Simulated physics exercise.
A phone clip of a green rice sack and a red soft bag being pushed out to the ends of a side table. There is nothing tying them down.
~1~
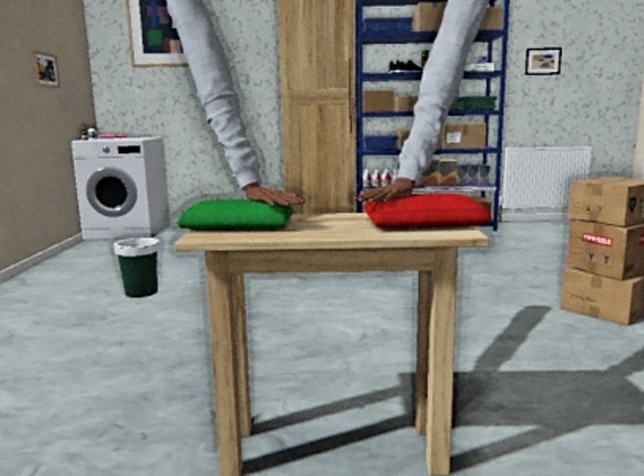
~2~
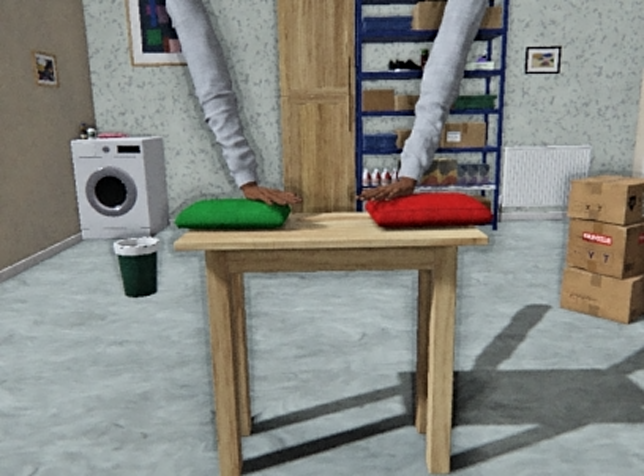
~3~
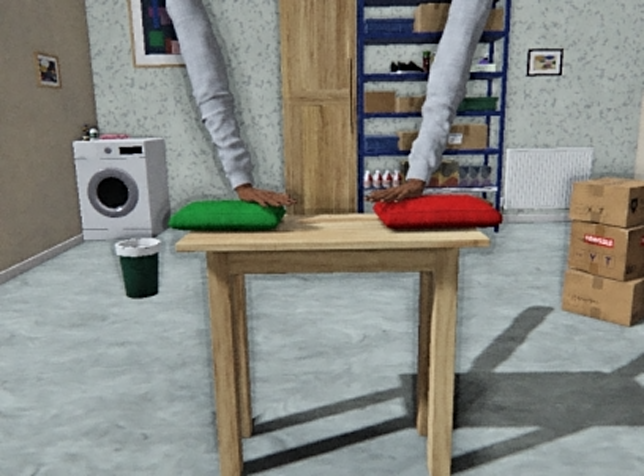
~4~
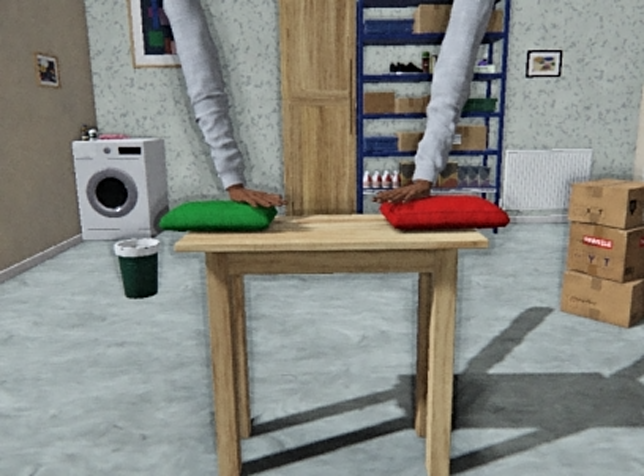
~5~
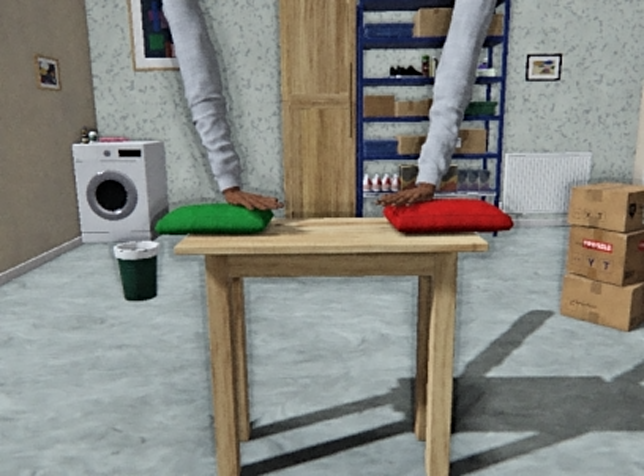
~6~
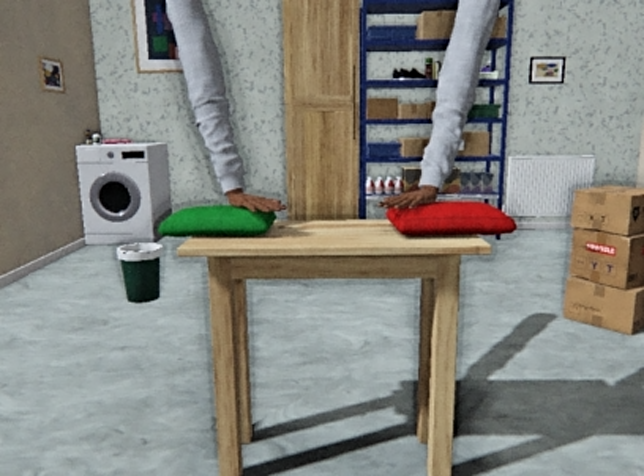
In this clip, two hands resting on a green sack and a red bag slide them slightly apart on a wooden table, the green one leftward and the red one rightward, until each sticks out a little past its end.
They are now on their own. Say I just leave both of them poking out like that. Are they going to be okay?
As I see it, green rice sack: Still there; red soft bag: Still there.
Then, 0.22 s after the last picture, rice sack lying still; soft bag lying still.
At rest, rice sack lying still; soft bag lying still. The green rice sack remains on top and the red soft bag holds its place.
